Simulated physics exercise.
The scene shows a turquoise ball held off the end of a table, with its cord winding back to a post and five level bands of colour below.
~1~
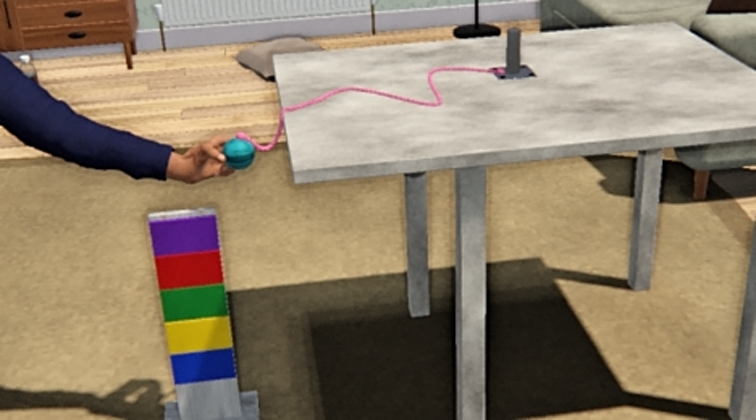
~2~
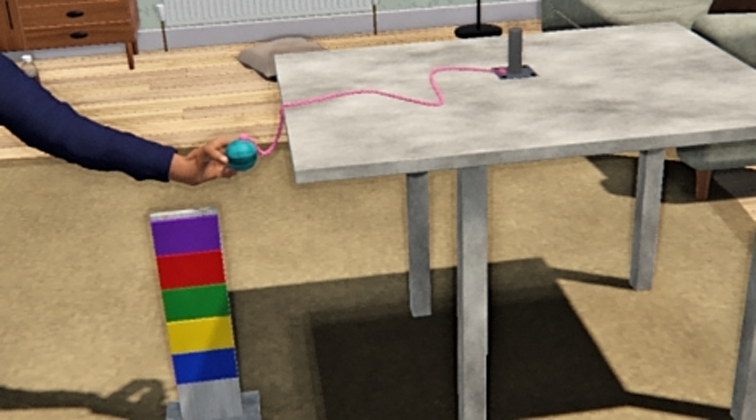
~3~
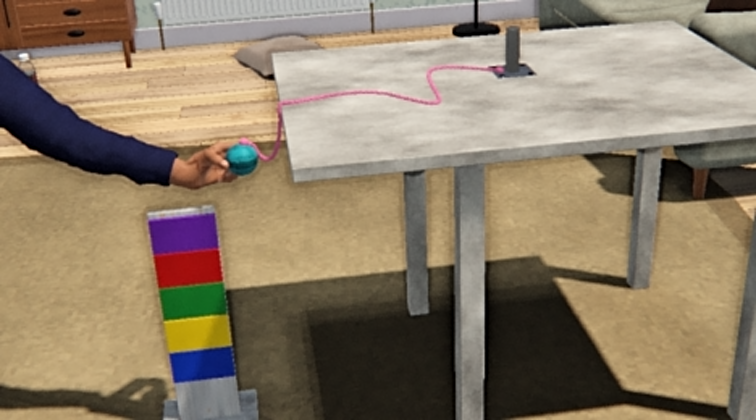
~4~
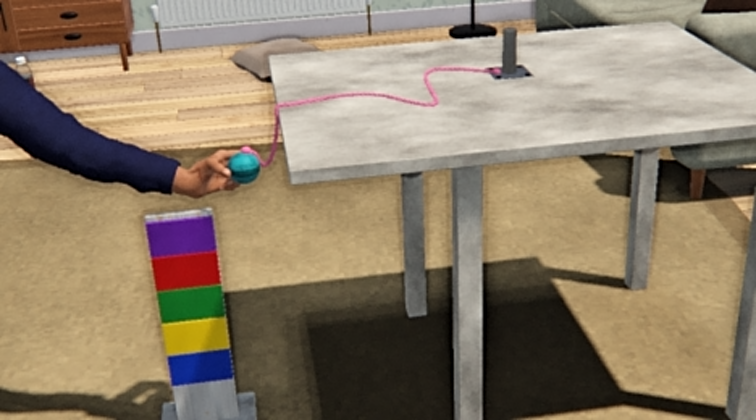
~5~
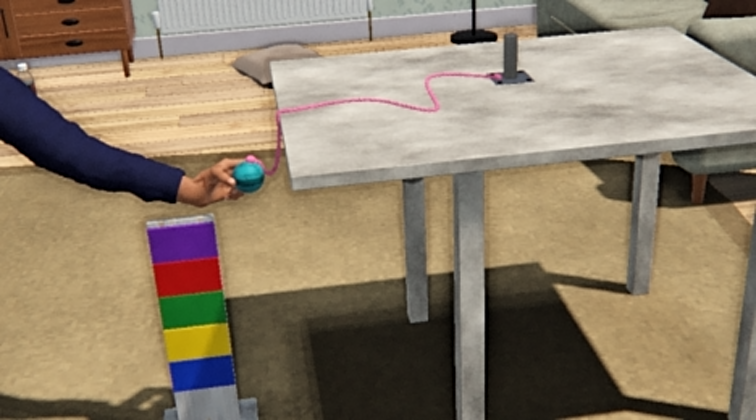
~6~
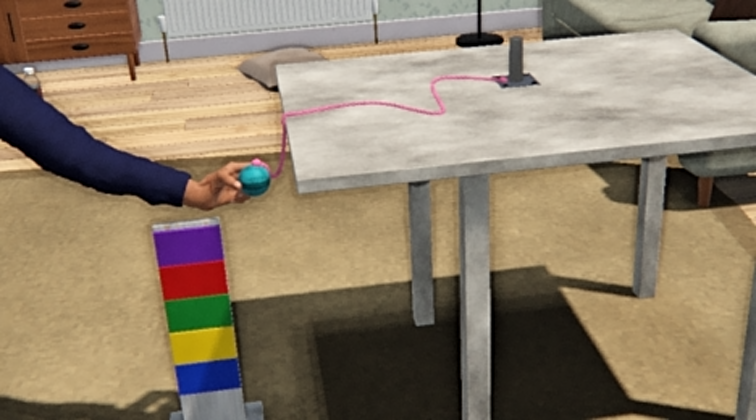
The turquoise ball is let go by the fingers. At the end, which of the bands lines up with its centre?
The band that lines up is yellow.
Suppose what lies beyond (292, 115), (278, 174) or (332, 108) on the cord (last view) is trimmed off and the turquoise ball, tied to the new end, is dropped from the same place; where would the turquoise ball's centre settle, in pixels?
(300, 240), (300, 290), (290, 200).
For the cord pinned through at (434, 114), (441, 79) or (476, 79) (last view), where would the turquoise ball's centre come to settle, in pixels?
Results: (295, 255); (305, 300); (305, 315).
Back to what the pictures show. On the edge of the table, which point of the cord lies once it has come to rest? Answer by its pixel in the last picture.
You'll find it somewhere around (392, 105).
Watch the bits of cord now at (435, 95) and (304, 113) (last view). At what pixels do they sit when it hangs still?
About (392, 99), and the other about (292, 209).
A little later, ball near (275, 334); level with yellow.
Next, ball near (325, 312); level with yellow.
Later still, ball near (295, 322); level with yellow.
When it is over, ball near (306, 319); level with yellow. Its middle rests at the yellow band.
